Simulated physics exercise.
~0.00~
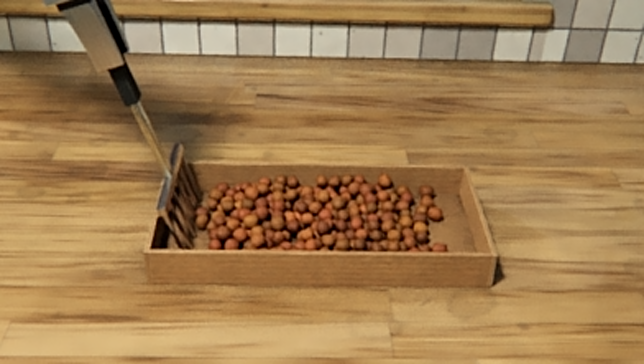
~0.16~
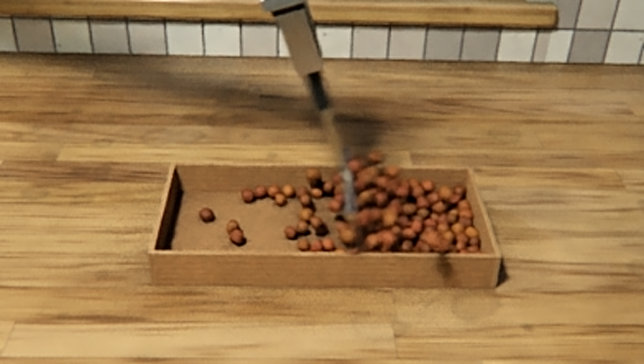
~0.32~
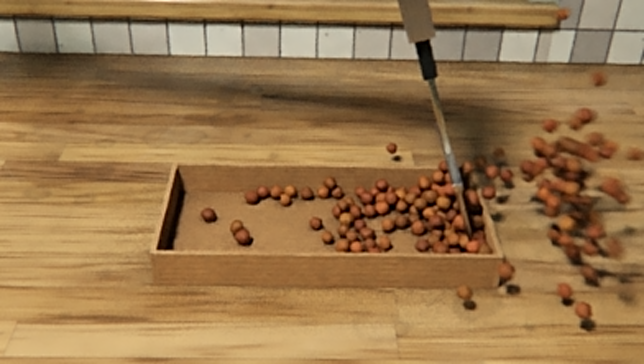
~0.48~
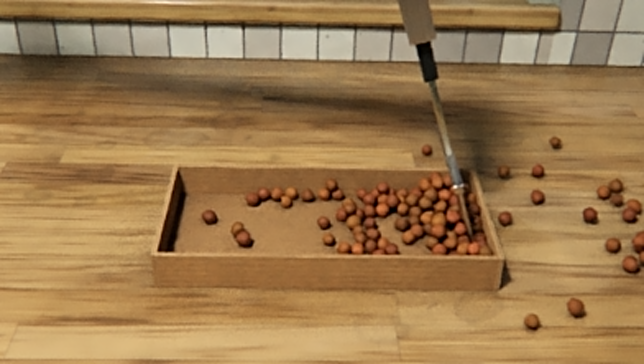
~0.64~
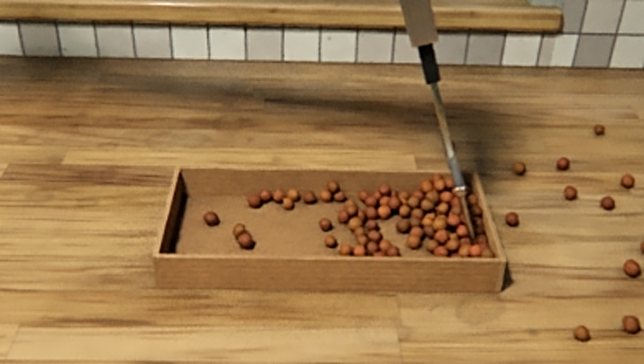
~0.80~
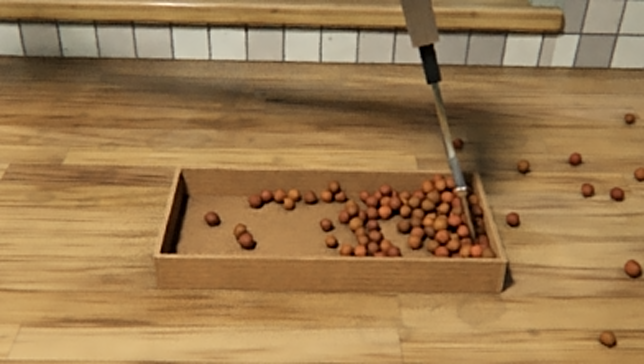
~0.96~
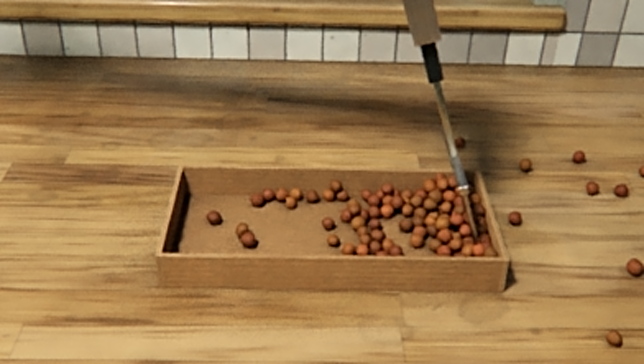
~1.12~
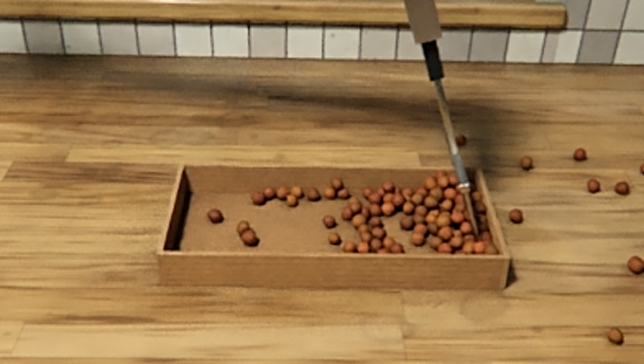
On a wooden counter, a fork sweeps hazelnuts rightward through a tray, flinging many out.
